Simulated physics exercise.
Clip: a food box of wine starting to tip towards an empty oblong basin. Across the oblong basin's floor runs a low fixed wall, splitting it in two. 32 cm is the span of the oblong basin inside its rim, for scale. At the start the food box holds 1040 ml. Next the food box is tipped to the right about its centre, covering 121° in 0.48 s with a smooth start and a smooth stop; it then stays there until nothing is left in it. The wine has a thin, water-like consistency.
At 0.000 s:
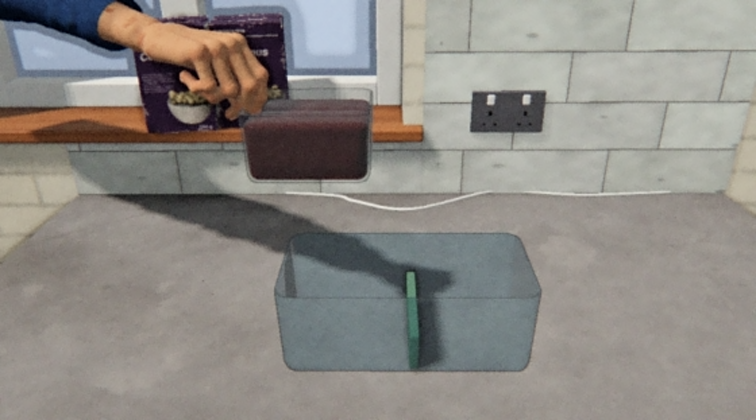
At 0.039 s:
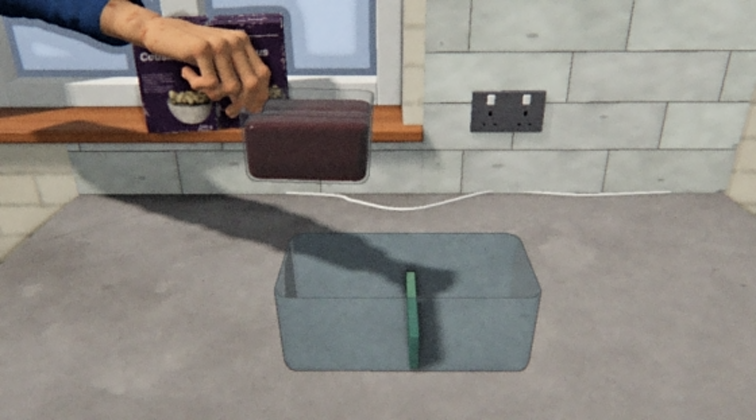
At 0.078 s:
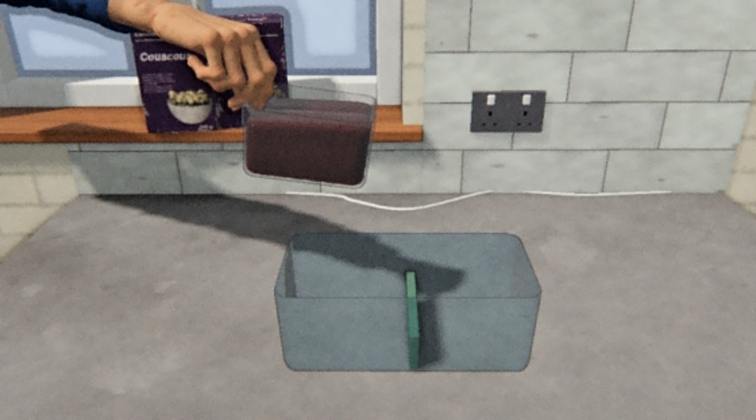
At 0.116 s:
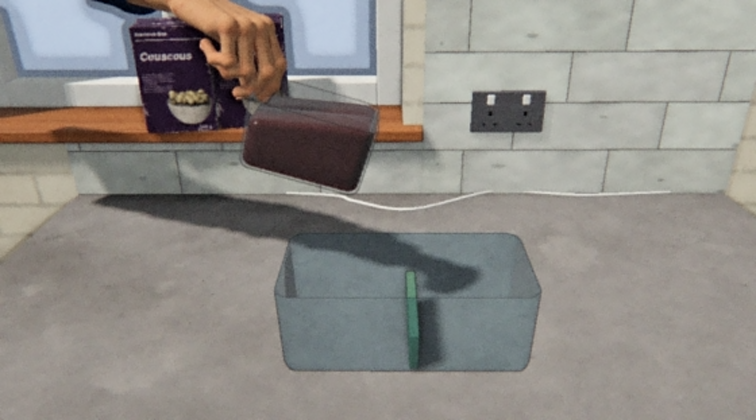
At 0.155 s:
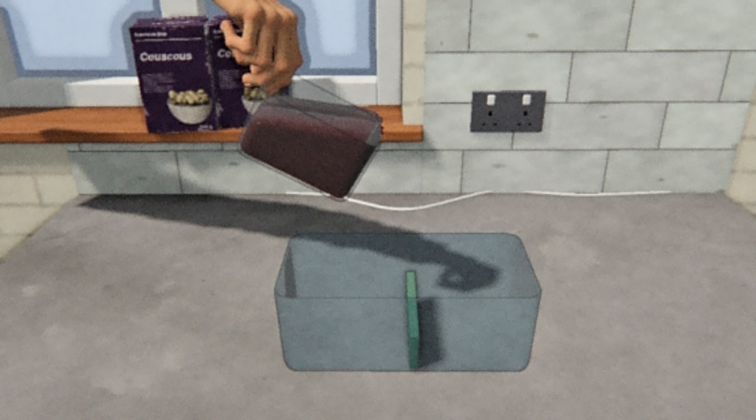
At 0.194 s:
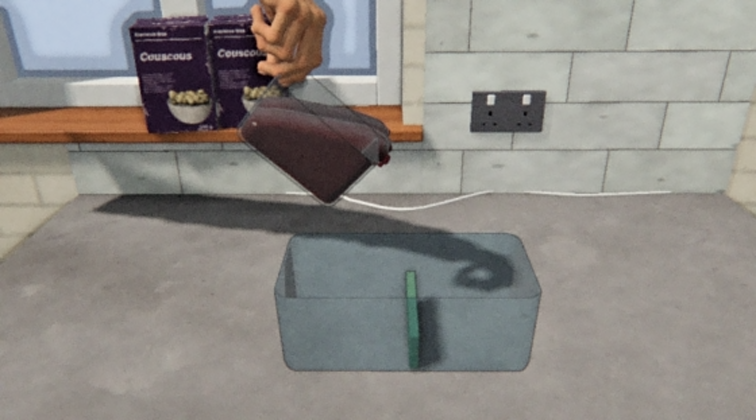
A hand in a dark blue sleeve holds a clear food box of dark red wine above a grey worktop, seen from the front by a still camera. Below is an empty bluish see-through basin with a green dividing wall, before pale tiles, a black socket and purple couscous boxes on a wooden sill. The hand tilts the box rightward, slowly then faster, until wine emerges over its right rim.
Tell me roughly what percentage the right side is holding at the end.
At the end it holds about 42 per cent.
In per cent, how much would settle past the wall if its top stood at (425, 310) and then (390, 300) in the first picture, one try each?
Try 1: 35 %; try 2: 60 %.
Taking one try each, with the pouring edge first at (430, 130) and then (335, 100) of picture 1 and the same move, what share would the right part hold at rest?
Roughly 75 per cent the first time and 15 per cent the second.
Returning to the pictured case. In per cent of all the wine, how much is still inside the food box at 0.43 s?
At that time about 12 in a hundred parts are still held.
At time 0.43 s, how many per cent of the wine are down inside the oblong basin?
About 40%.
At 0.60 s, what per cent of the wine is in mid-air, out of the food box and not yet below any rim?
Around 18 percent of it is airborne.
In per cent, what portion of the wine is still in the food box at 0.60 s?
Close to 1 percent of the total.
By 0.43 s the tilt is 118° and 11 per cent is still to pour, 7 is left of the wall and 32 right of it.
By 0.60 s the tilt is 121° and 1 per cent is still to pour, 44 is left of the wall and 36 right of it.
By 0.78 s the tilt is 121° and 0 per cent is still to pour, 42 is left of the wall and 36 right of it.
By 0.98 s the tilt is 121° and 0 per cent is still to pour, 51 is left of the wall and 42 right of it.
At rest 52 per cent lies left of the wall, 42 right of it and 7 outside.
